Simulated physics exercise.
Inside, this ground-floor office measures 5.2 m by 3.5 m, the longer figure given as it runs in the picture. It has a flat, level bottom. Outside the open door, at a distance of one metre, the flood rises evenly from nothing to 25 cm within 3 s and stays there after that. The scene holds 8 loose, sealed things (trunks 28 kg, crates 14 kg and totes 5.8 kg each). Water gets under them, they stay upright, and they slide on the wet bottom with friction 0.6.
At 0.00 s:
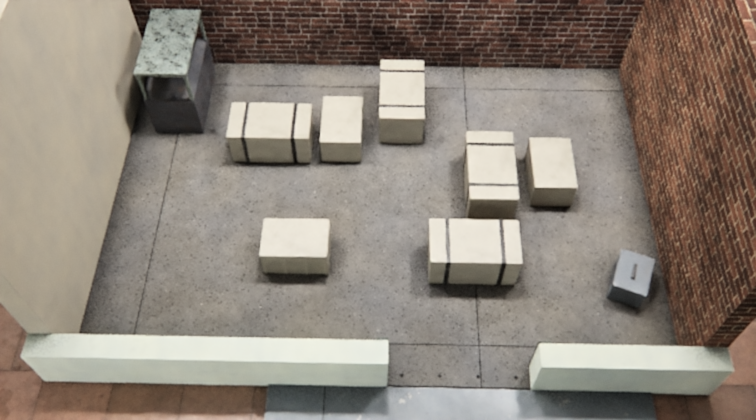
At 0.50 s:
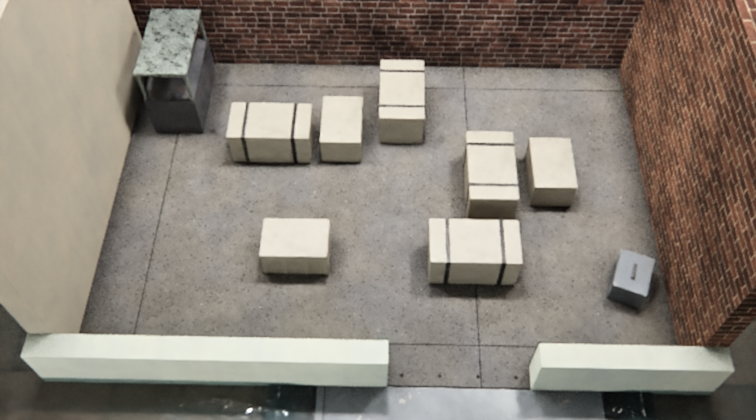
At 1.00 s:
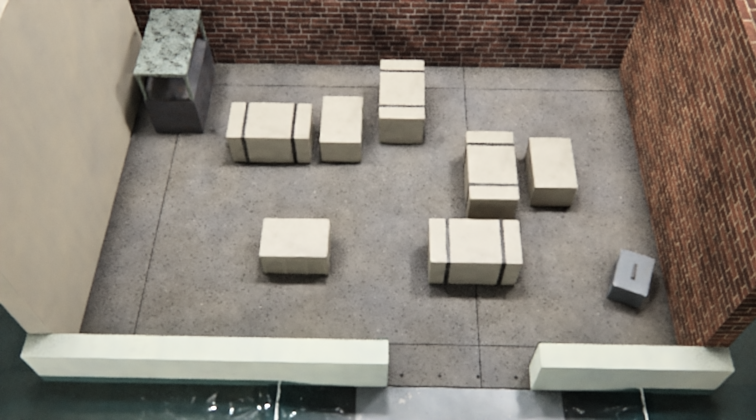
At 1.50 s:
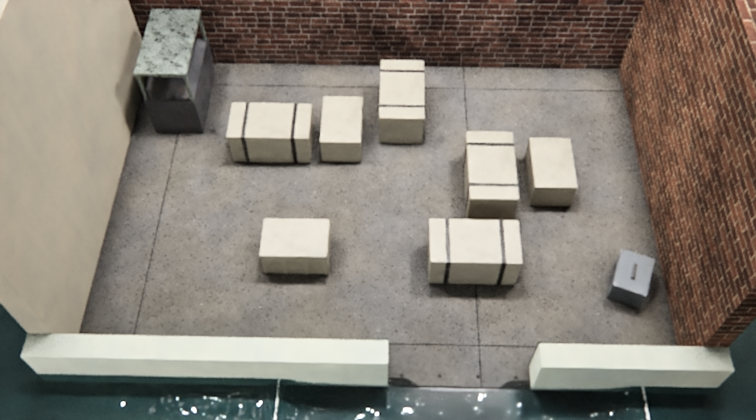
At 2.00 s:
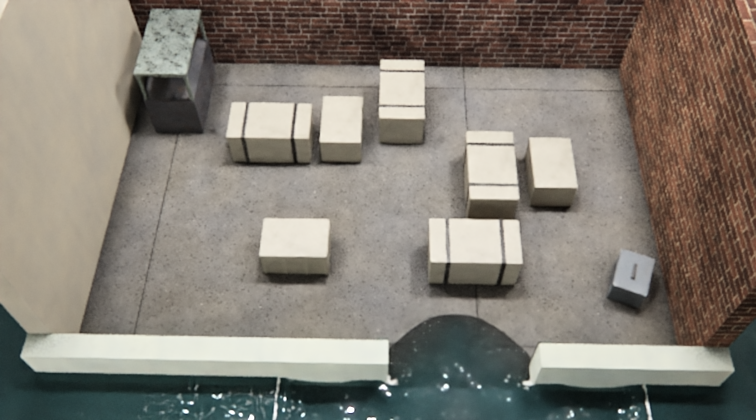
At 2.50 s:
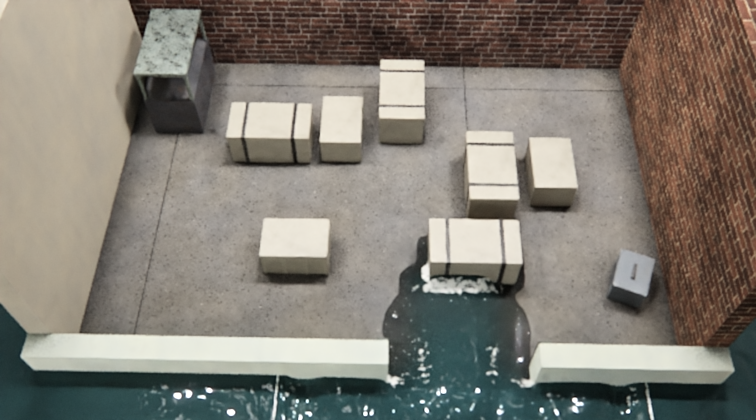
A ground-floor room with a grey speckled floor, brick walls at the back and right and a plain pale wall at left is seen from high above its open front. Cream boxes, some dark-banded, stand about the floor, with a marble-topped stand at back left and a small grey box at right. Under a still camera, dark green water covers the ground outside, then pushes through the gap between the low pale front walls to a banded box, while nothing inside shifts.
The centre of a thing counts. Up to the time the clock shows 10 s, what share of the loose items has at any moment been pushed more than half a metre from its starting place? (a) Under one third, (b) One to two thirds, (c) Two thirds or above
Two thirds or above (c).
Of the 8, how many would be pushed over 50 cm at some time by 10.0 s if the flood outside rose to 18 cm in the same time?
Result: 2.
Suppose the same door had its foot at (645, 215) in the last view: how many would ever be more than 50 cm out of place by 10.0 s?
Count: 6.
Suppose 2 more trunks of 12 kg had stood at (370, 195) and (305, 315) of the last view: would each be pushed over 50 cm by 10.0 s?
Note: Item 1 above threshold; item 2 below threshold.
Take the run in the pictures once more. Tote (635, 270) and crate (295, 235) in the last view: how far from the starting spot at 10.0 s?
They've ended up 120 cm and 0 cm away, in that order.
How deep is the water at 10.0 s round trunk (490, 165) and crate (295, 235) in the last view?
Close to 17 and 6 centimetres.
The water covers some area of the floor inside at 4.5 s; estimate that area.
Somewhere about 9.0 m2, give or take.
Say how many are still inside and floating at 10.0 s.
At that time the total is 6.
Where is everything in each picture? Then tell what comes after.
In the first frame, a trunk at (475, 241) rests on the ground; a trunk at (402, 88) rests on the ground; water covers 0.0 m2; 0 of 8 have shifted.
In the second frame, a trunk at (475, 241), on the bottom; a trunk at (402, 88), on the bottom; 0.0 m2 under water; 0 of 8 have shifted.
In the third frame, a trunk at (475, 241), on the bottom; a trunk at (402, 88), on the bottom; water covers 0.0 m2; 0 of 8 have shifted.
In the fourth frame, a trunk at (475, 241) rests on the ground; a trunk at (402, 88), on the bottom; water covers 0.0 m2; 0 of 8 have shifted.
In the fifth frame, a trunk at (475, 241) rests on the ground; a trunk at (402, 88) rests on the ground; 0.4 m2 under water; 0 of 8 have shifted.
In the sixth frame, a trunk at (475, 241), on the bottom; a trunk at (402, 88), on the bottom; water covers 1.0 m2; 0 of 8 have shifted.
After 3.5 s 0 of 8 are over 50 cm from their spots; 0 afloat.
After 4.5 s 0 of 8 are over 50 cm from their spots; 0 afloat.
After 7.0 s 5 of 8 are over 50 cm from their spots; 4 afloat.
After 10.0 s 7 of 8 are over 50 cm from their spots, and 7 have been at some point; 6 afloat.
